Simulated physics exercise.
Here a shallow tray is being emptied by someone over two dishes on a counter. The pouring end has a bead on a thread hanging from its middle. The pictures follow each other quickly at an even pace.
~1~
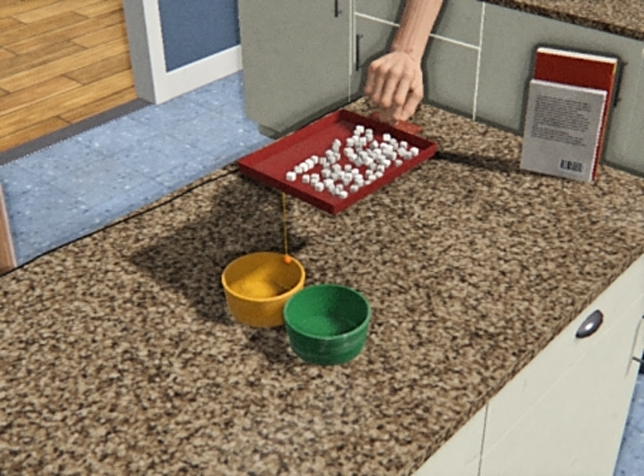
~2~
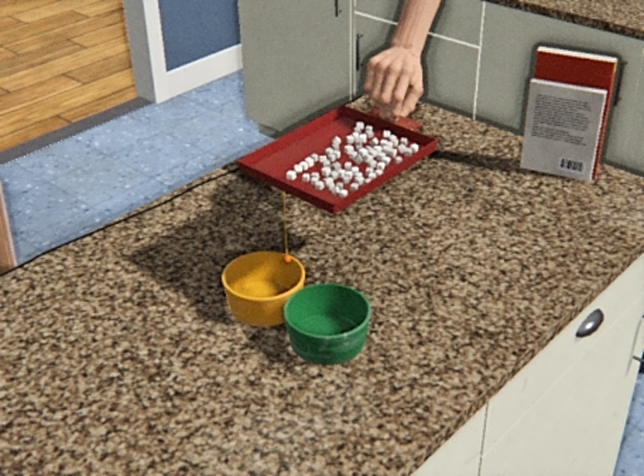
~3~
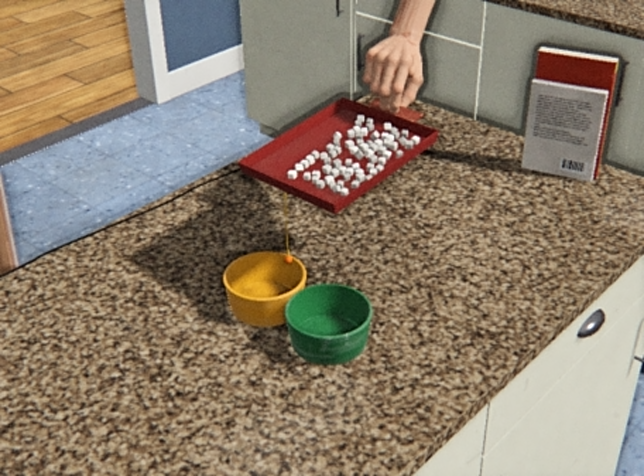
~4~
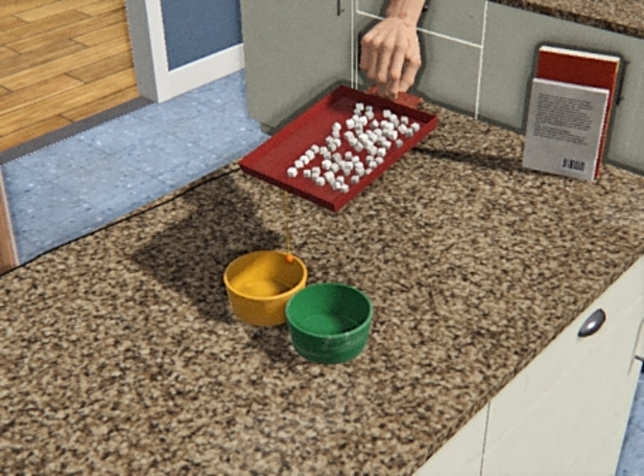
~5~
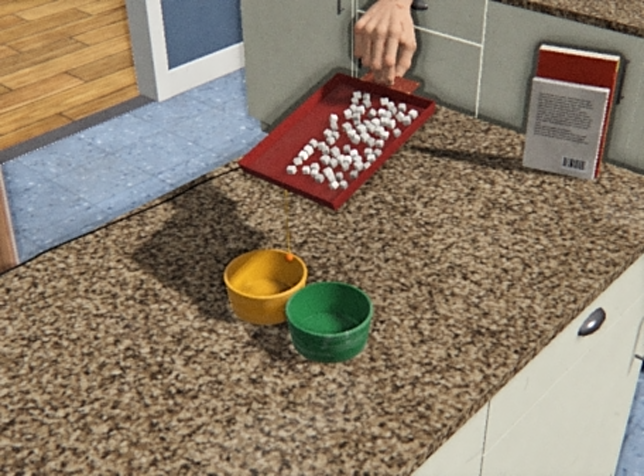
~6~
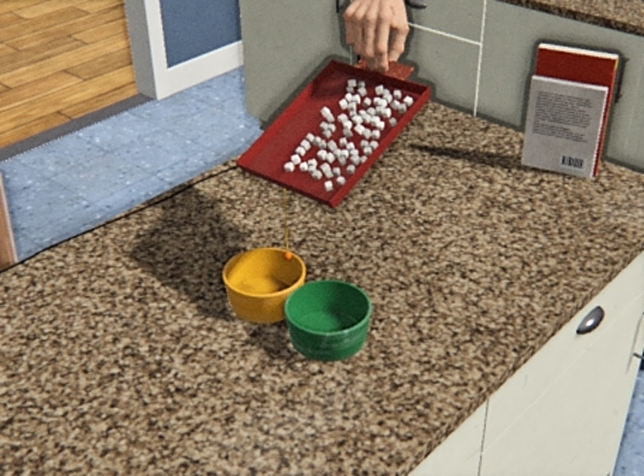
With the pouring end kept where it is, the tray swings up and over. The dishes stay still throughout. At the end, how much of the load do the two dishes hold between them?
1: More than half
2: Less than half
More than half.
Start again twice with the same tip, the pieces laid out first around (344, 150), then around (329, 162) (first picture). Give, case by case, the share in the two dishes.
From the first start you get 60 in a hundred, from the second 50 in a hundred.
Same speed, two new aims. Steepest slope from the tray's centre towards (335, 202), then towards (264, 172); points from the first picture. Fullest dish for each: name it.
The right-side dish, then the left-side dish.
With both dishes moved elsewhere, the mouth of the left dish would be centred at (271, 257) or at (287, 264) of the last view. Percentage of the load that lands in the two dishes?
In order: 30 percent and 20 percent.
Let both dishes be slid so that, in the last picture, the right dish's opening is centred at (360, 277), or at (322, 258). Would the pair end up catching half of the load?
Try 1: A lesser share; try 2: A lesser share.
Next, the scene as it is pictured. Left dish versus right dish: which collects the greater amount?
More winds up in the leftward dish.
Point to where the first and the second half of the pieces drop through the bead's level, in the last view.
Roughly (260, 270) first, then roughly (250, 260).
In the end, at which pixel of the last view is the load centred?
Once nothing moves, the middle sits near (256, 300).
Soon, tray tipped steeply; nearly all on the tray; a small part in the air.
A while on, tray tipped past a quarter turn; about half on the tray; about a quarter in the left dish; a small part outside both; about a quarter in the air.
Towards the end, tray tipped past a quarter turn; a small part in the right dish; about two thirds in the left dish; about a third outside both.
Finally, tray tipped past a quarter turn; a small part in the right dish; about two thirds in the left dish; about a third outside both.
